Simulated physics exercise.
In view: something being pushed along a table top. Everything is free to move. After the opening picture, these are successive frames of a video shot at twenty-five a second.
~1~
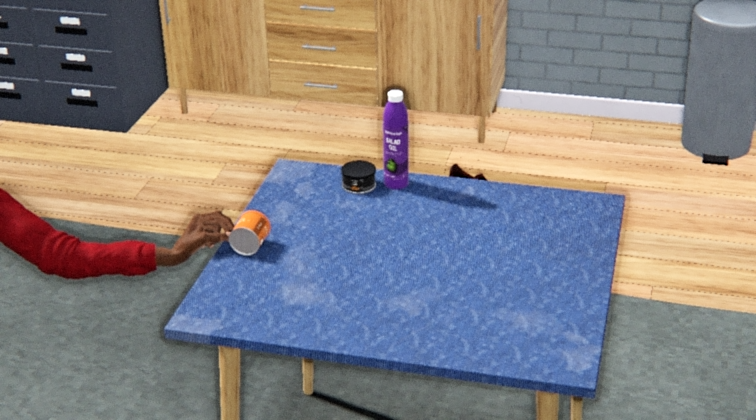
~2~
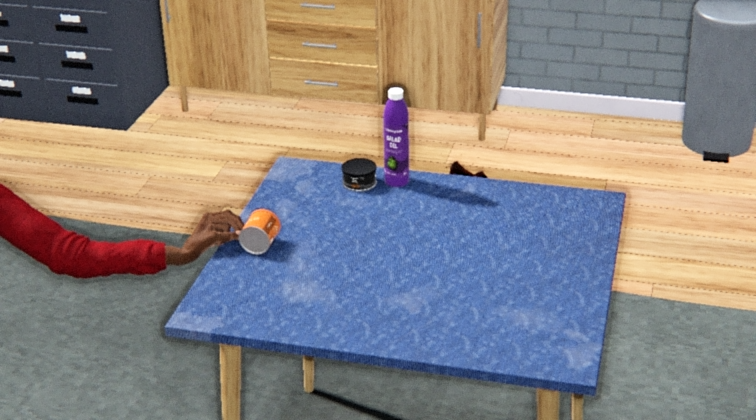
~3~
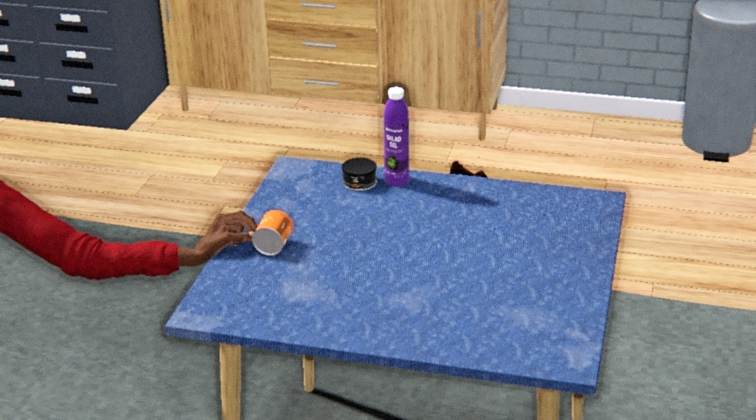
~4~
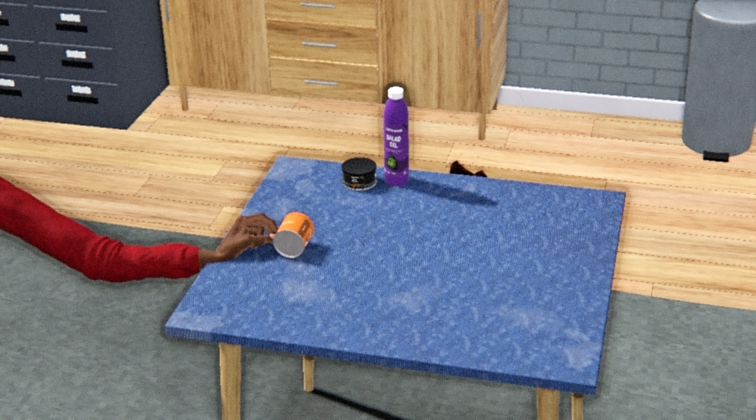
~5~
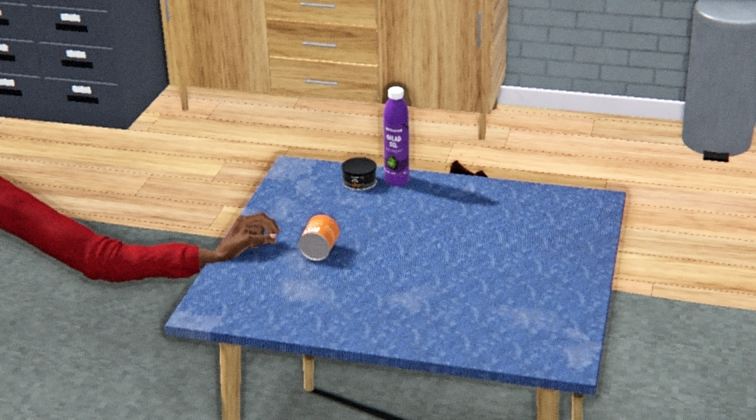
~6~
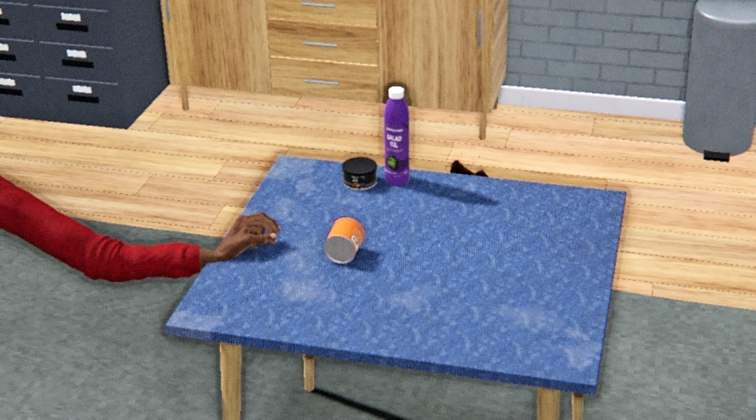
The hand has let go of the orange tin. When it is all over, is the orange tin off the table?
The orange tin drops to the floor.
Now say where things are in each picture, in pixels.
Under the hand; orange tin (250, 233), in the first frame.
Under the hand; orange tin (260, 232), in the second frame.
Under the hand; orange tin (273, 233), in the third frame.
Orange tin (294, 235), in the fourth frame.
Orange tin (319, 238) shifted about its own width, in the fifth frame.
Orange tin (344, 241) shifted about its own width, in the sixth frame.
Then, 0.20 s on from there, orange tin shifted well along near (467, 255).
Then, 0.50 s on from there, orange tin now off the table.
Then, 0.90 s on from there, things are still on the move.
In the end, off the table, orange tin.
